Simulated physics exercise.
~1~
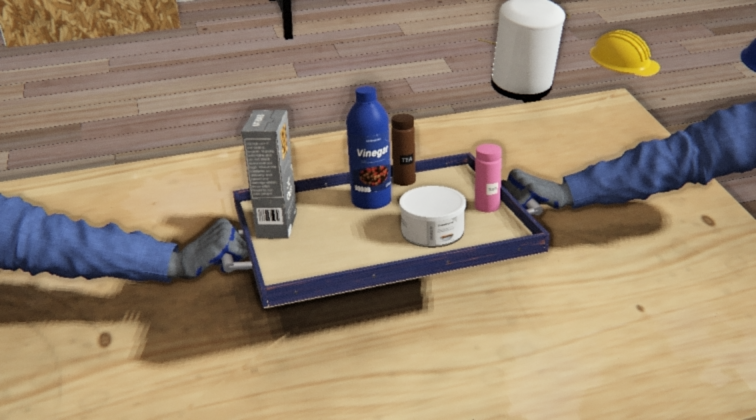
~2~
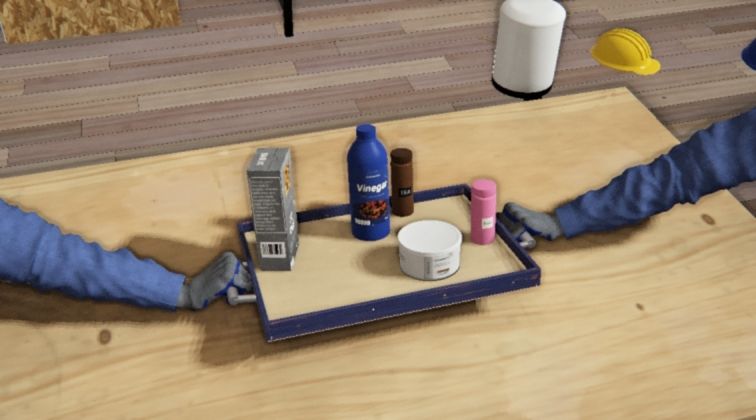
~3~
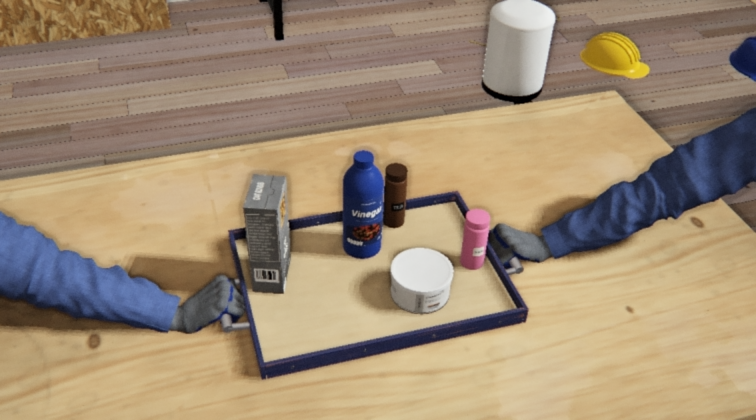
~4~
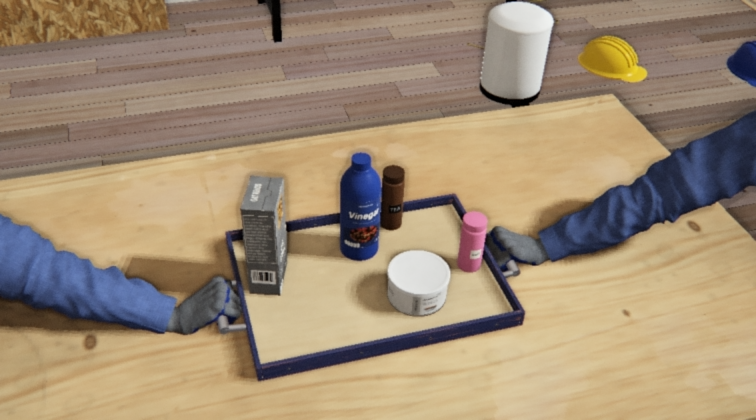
A shallow tray with a dark blue rim is held by two gloved hands in blue sleeves, one at each side, above a pale wooden table seen from above at an angle. On it stand a grey packet at the left, a blue vinegar bottle and a brown shaker near the middle, a white tub in front and a pink shaker at the right. The hands lower the tray, its load leaning slightly, towards the tabletop. It comes down flat on the wood, turned a little. All five items end upright and in place, the hands still at the handles.
